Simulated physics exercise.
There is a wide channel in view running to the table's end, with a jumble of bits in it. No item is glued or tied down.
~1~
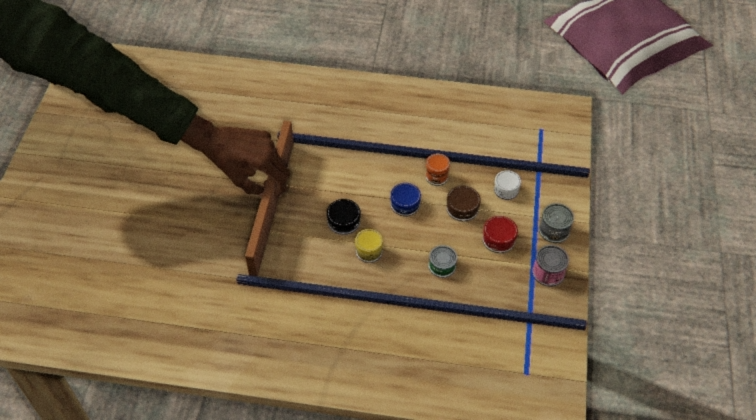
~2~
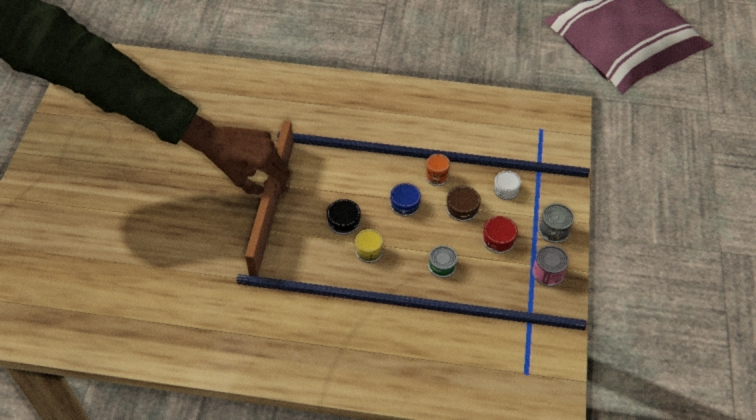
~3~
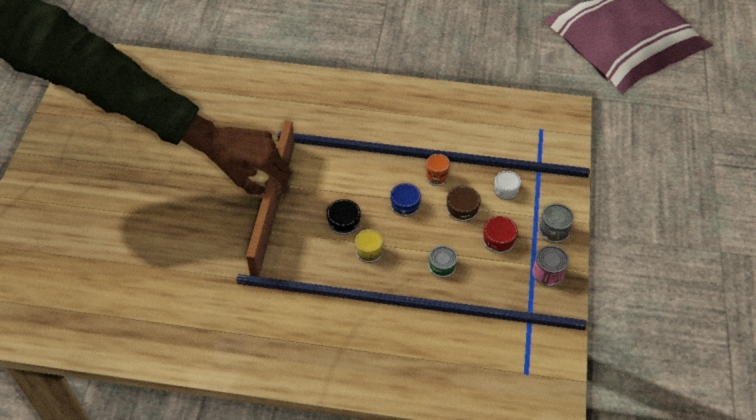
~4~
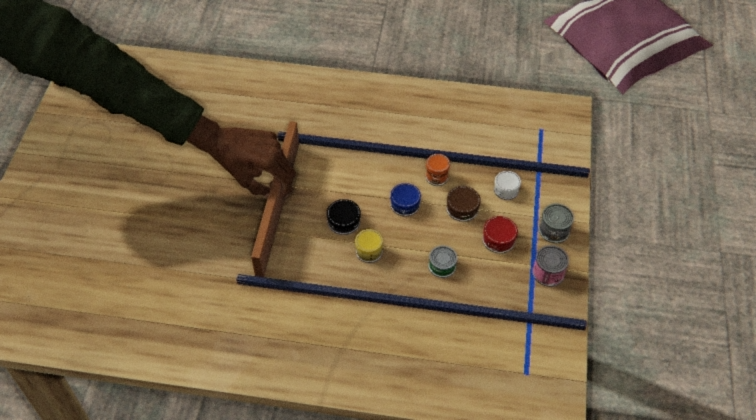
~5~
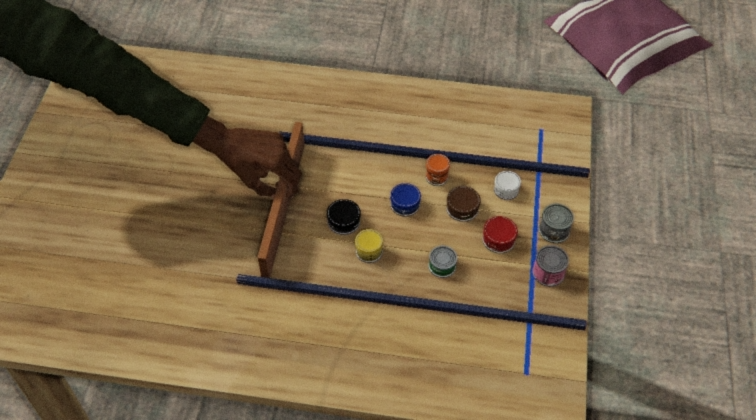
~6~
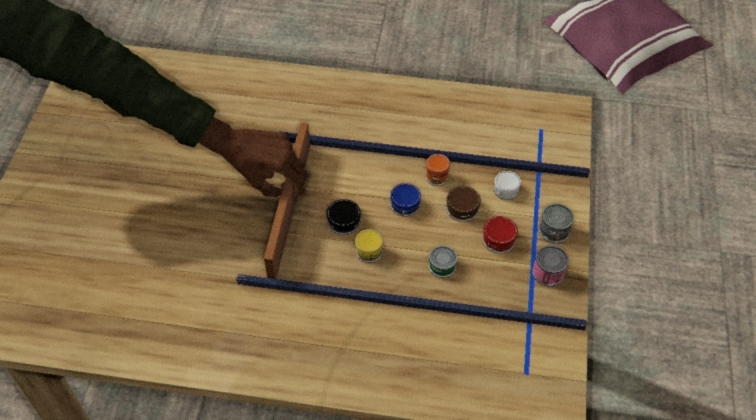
On a wooden table, a hand holds an upright board at the left end of a channel between two dark rails, with small colourful pots scattered inside and a blue line crossing near the table's edge. The hand slides the board slightly right, towards the black pot, while the pots stay still.
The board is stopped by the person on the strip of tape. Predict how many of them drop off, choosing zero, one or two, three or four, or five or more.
One or two leave.
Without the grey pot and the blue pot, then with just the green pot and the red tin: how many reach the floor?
The first try gives 0, the second gives 0.
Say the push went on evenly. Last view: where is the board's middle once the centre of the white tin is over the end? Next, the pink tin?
(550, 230) and then (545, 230), give or take.
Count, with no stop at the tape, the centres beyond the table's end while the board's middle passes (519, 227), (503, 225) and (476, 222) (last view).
Per position: 1 / 0 / 0.
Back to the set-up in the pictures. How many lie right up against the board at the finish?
5 touch it.
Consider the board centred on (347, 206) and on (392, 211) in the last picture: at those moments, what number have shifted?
I count 1 first and 3 after.
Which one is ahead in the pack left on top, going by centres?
Red tin ends nearest.
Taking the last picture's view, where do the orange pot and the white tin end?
Final centres, in order: Near (551, 180), near (574, 188).
A little later, none off yet; grey pot at rest near (556, 224); pink tin at rest near (550, 266); white tin at rest near (507, 186).
When it is over, the number that fall off is one or two; down, grey pot.
